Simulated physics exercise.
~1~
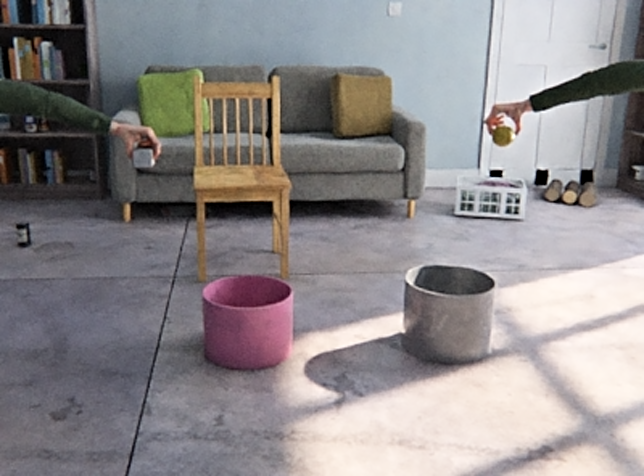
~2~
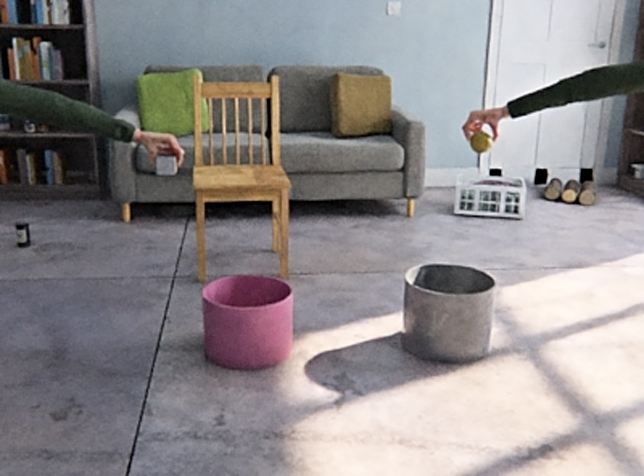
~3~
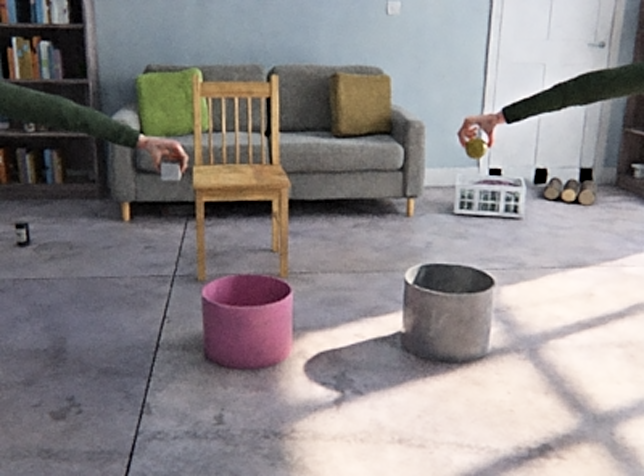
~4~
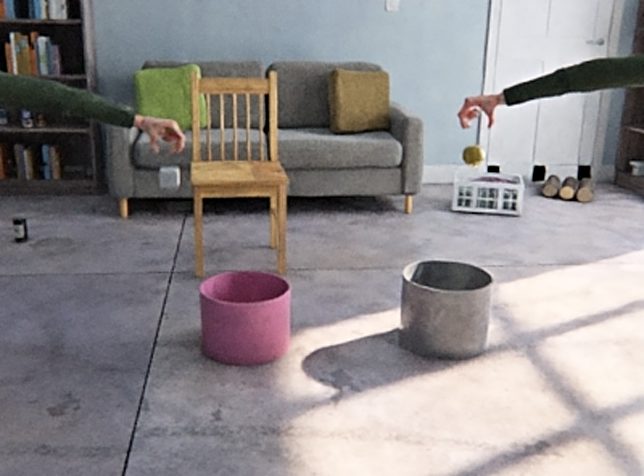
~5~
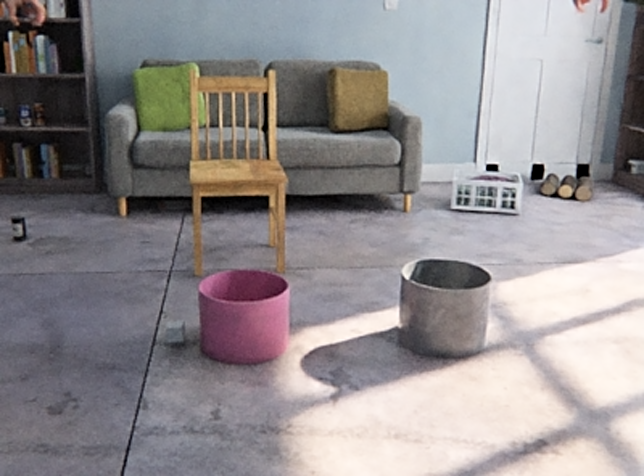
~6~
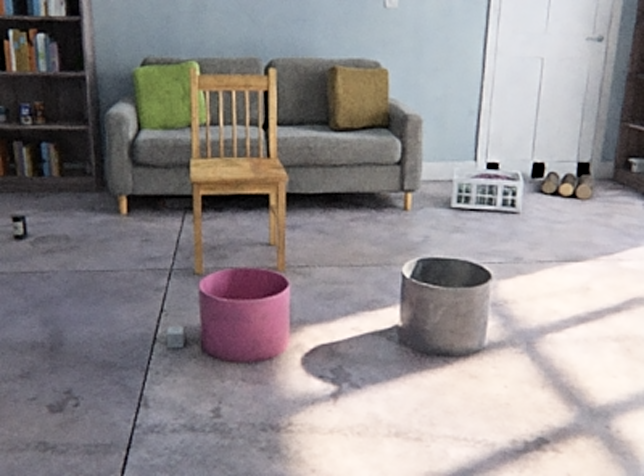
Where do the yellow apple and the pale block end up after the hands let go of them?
The yellow apple drops into the grey bucket on the right, while the pale block misses and ends up on the floor just left of the pink bucket.
The video shows two hands holding a pale block and a yellow apple above a pink bucket and a grey bucket, then letting go and drawing back. The block lands on the floor left of the pink bucket, while the apple drops out of sight into the grey one.
